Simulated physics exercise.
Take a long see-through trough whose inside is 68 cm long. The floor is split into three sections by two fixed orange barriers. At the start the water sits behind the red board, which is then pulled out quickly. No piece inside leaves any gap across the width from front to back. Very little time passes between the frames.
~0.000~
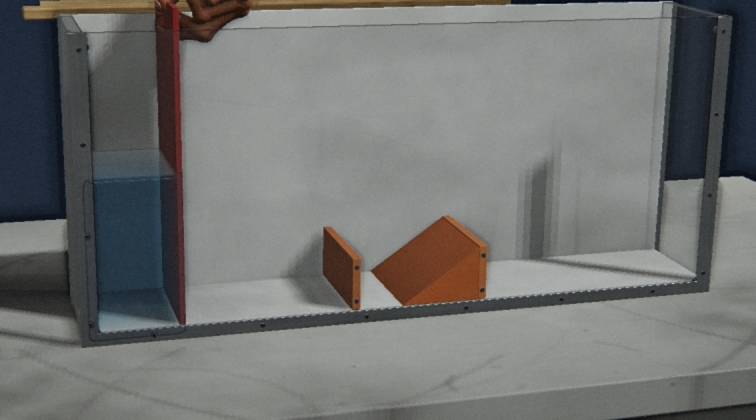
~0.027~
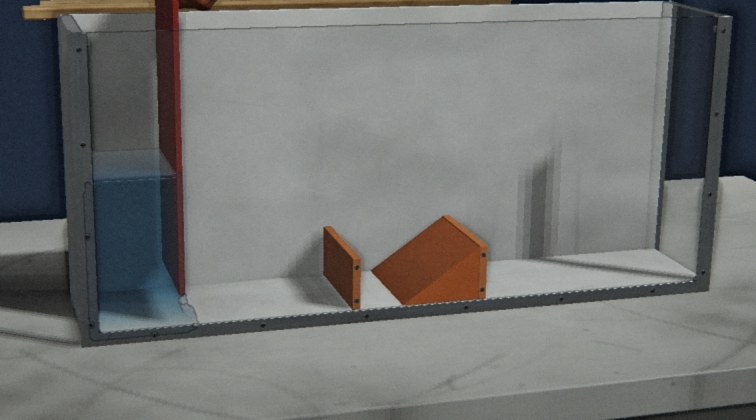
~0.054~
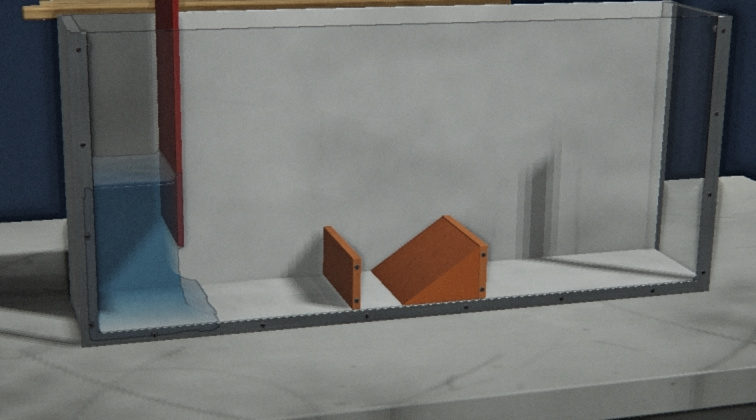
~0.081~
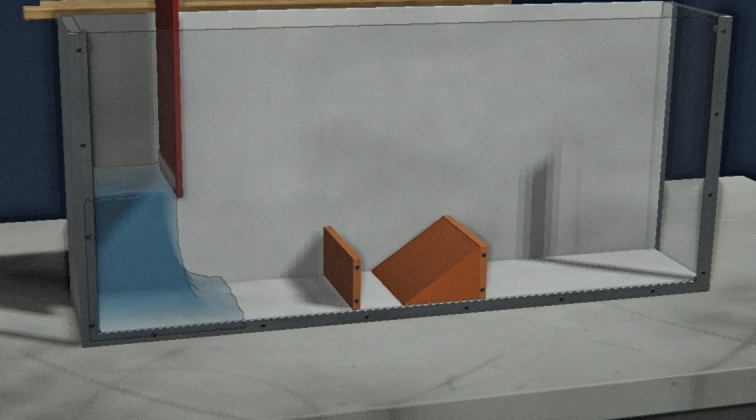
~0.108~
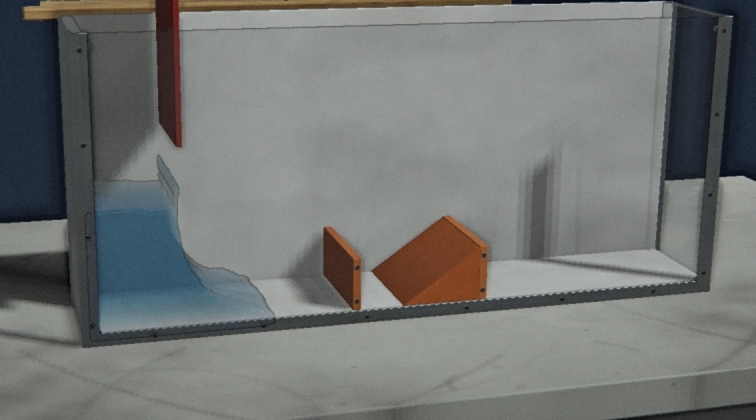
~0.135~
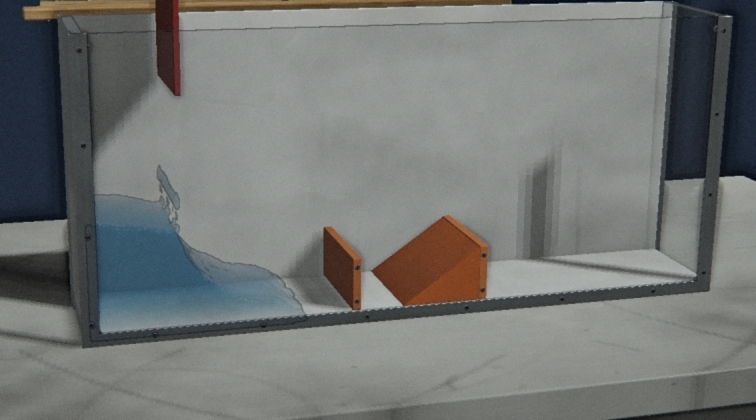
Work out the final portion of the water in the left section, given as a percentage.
About 68 per cent ends in the left section.
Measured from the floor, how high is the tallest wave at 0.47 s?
About 24.5 cm.
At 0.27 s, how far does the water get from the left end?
Roughly 28 centimetres out.
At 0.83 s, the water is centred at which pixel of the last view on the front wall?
Centre of mass, front wall: Approx. (285, 298).
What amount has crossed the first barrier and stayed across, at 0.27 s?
Near 4 in a hundred at that instant.
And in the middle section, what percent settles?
About 28 %.
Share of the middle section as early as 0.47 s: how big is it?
Near 30 in a hundred.
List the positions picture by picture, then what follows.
The surface at the left wall is at (99, 181); the front along the floor is at (179, 323); the board's lower edge is at (183, 323); the first barrier (thin) has its top at (357, 260); the second barrier (ramped) has its top at (484, 248), in the first picture.
The surface at the left wall is at (99, 182); the front along the floor is at (197, 321); the board's lower edge is at (182, 294), in the second picture.
The surface at the left wall is at (99, 188); the front along the floor is at (217, 319); the board's lower edge is at (181, 245), in the third picture.
The surface at the left wall is at (100, 198); the front along the floor is at (243, 317); the board's lower edge is at (180, 196), in the fourth picture.
The surface at the left wall is at (101, 213); the front along the floor is at (272, 315); the board's lower edge is at (179, 146), in the fifth picture.
The surface at the left wall is at (101, 227); the front along the floor is at (303, 312); the board is clear, in the sixth picture.
By 0.27 s 96 per cent is still short of the first barrier, 0 is over the second.
By 0.47 s 69 per cent is still short of the first barrier, 0 is over the second.
By 0.83 s 70 per cent is still short of the first barrier, 4 is over the second.
At rest it is 69 per cent left, 27 middle, 3 right.
